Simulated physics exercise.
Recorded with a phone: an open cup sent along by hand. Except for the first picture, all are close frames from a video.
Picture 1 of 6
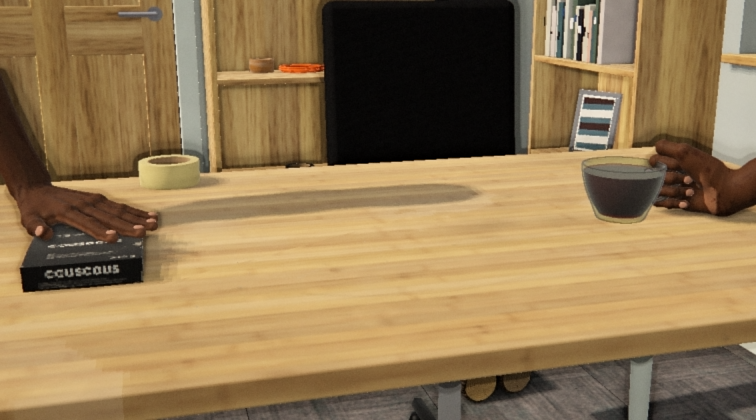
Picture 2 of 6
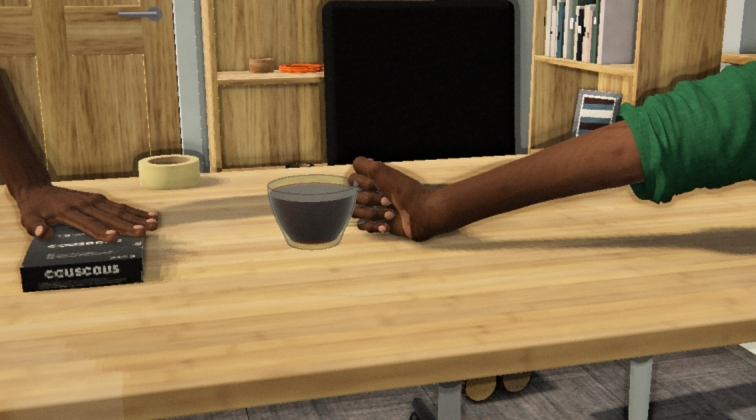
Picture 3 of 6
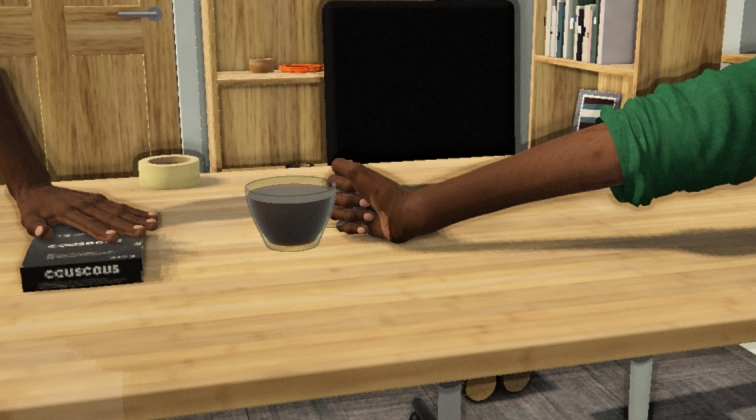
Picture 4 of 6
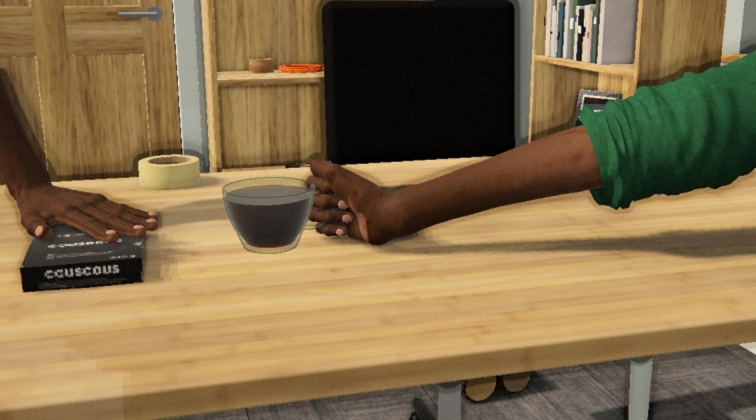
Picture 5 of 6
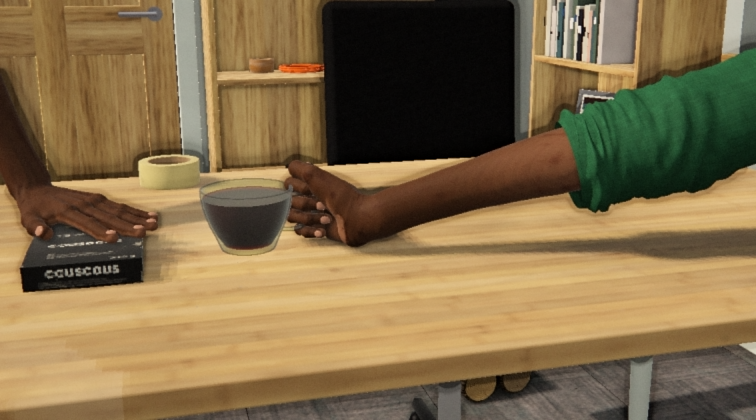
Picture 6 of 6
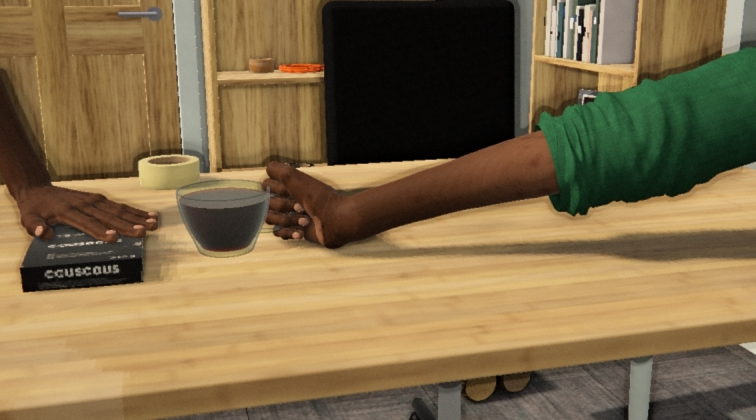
At the start, a glass cup of dark liquid rests at the right of a wooden table, a hand beside it, while another hand lies on a black couscous packet at left. The green-sleeved arm then pushes the cup leftward in small, steady shifts, bringing it nearer the packet.
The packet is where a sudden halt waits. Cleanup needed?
Yes, some is lost.
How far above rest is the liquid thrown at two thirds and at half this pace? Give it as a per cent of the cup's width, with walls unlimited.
You'd see close to 15 per cent, and after that close to 15 per cent.
Shortly, the cup meets the packet.
Then, the grape juice surges up the wall; it has lost some.
At the finish, the cup stands at the packet; it has lost some.
